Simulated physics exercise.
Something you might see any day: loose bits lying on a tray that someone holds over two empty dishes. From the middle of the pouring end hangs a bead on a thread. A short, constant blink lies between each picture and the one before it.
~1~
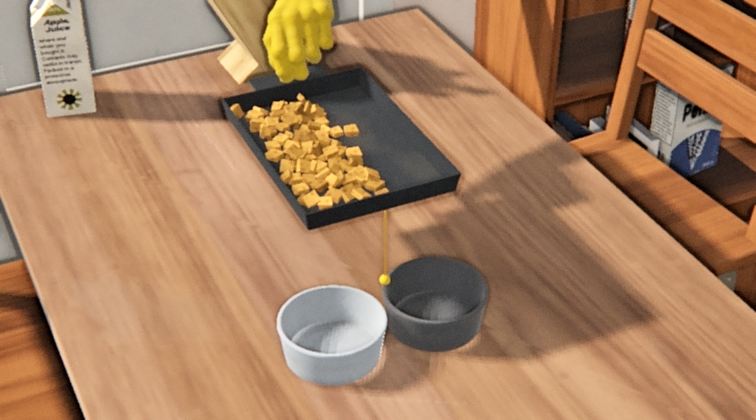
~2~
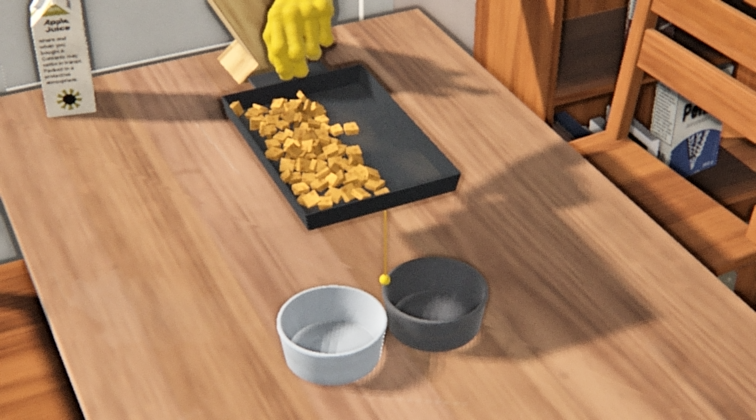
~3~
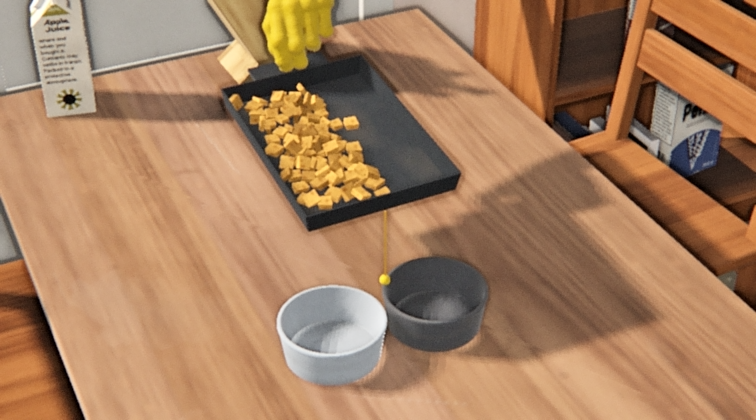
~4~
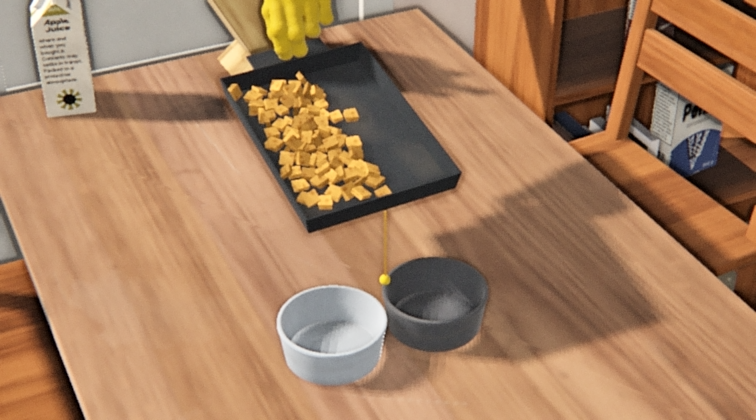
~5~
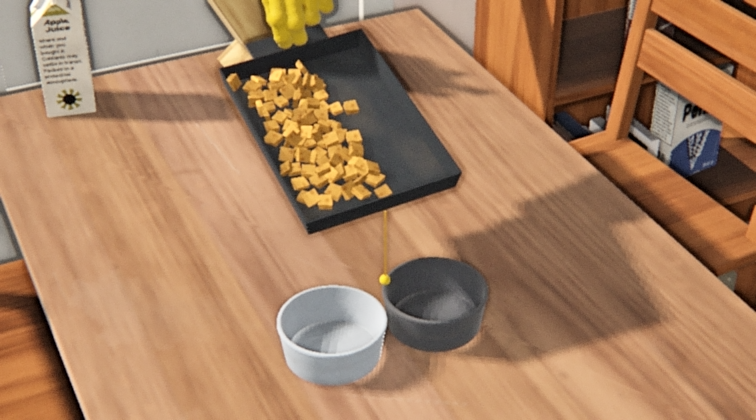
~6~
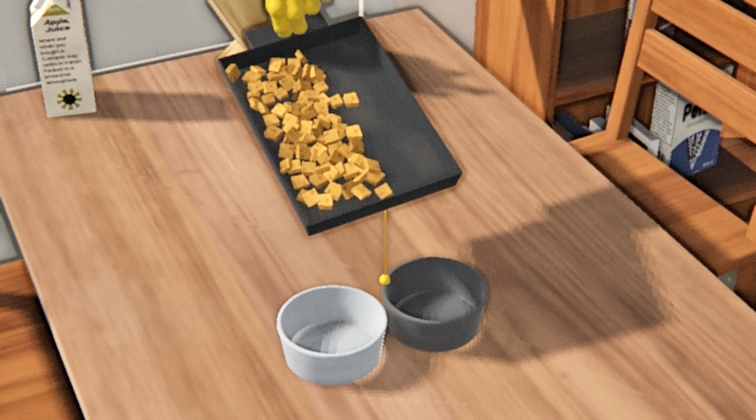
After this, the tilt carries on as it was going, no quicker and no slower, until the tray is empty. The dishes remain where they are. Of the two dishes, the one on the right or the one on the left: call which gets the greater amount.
I call it for the one on the left.
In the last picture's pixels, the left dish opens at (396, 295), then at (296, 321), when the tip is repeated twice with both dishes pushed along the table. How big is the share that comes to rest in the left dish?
I'd expect some 10 percent, and then some 60 percent.
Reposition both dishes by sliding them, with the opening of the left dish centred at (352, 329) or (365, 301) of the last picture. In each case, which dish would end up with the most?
The first time the left-side one comes out ahead, the second time the left-side one.
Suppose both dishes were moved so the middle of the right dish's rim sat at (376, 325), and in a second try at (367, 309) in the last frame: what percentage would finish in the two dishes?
70 % for the first, 70 % for the second.
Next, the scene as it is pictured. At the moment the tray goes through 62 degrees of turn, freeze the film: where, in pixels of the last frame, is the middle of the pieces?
Its middle sits at about pixel (324, 176).
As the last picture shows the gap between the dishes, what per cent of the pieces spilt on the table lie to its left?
I'd put it at around 80 per cent.
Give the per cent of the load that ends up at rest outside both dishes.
My guess is about 10 percent.
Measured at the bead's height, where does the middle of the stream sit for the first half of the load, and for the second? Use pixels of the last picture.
I'd put it at roughly (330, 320), and after that at roughly (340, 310).
Soon, tray tipped steeply; nearly all on the tray; a stray few in the air.
A while on, tray tipped past a quarter turn; about a third on the tray; about half in the left dish; a small part outside both; a small part in the air.
Towards the end, tray tipped past a quarter turn; most in the left dish; a small part outside both.
Finally, tray tipped past a quarter turn; most in the left dish; none in the right dish; a small part outside both.
